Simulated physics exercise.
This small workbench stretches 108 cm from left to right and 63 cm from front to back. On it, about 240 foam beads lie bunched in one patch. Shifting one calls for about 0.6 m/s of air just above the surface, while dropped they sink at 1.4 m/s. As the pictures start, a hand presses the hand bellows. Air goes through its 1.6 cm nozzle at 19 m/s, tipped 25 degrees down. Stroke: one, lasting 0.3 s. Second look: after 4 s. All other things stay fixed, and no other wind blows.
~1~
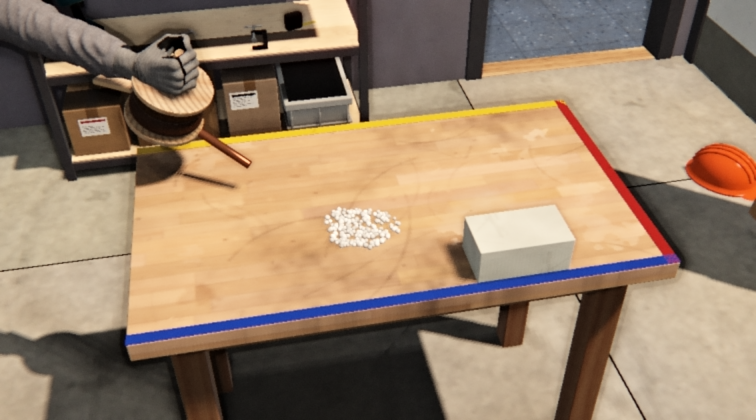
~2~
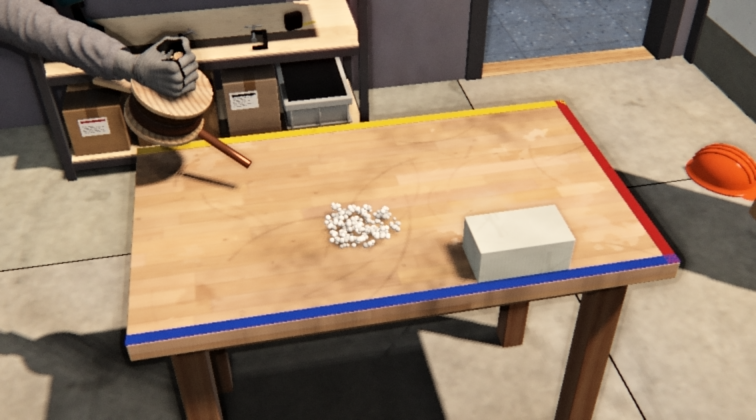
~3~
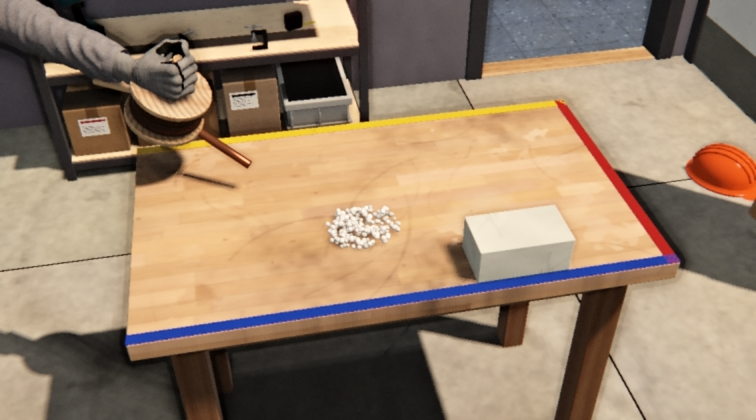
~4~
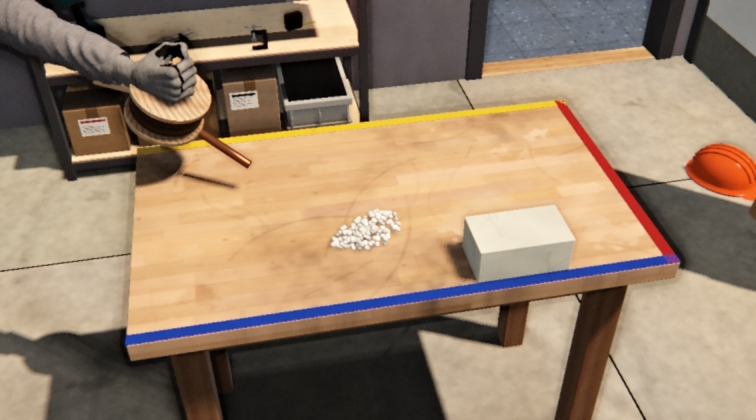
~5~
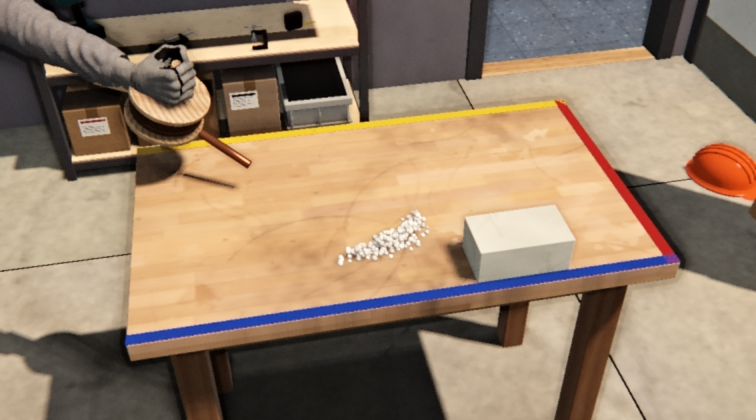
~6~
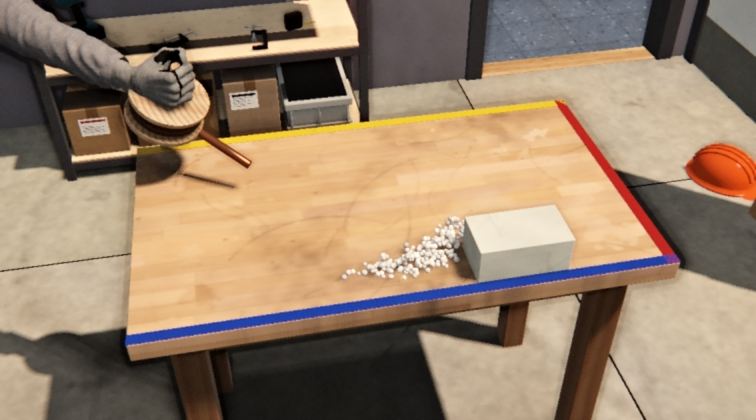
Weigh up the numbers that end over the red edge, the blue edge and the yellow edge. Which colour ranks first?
Blue.
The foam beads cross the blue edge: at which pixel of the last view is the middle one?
Midpoint of crossings, approx. (458, 296).
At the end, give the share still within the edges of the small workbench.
Share at the end: Around 2 %.
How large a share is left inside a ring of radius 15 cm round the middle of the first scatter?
Near 0 %.
Then, 0.6 s after the last picture, 83 % are over the blue edge, 15 % over the red edge and 0 % over the yellow edge; 83 % are gone or lie where they will stay.
Then, 1.0 s after the last picture, 83 % are over the blue edge, 15 % over the red edge and 0 % over the yellow edge; 100 % are gone or lie where they will stay.
Then, 2.0 s after the last picture, 83 % are over the blue edge, 15 % over the red edge and 0 % over the yellow edge; 100 % are gone or lie where they will stay.
Then, 3.8 s after the last picture, at the end, 83 % are over the blue edge, 15 % over the red edge and 0 % over the yellow edge.
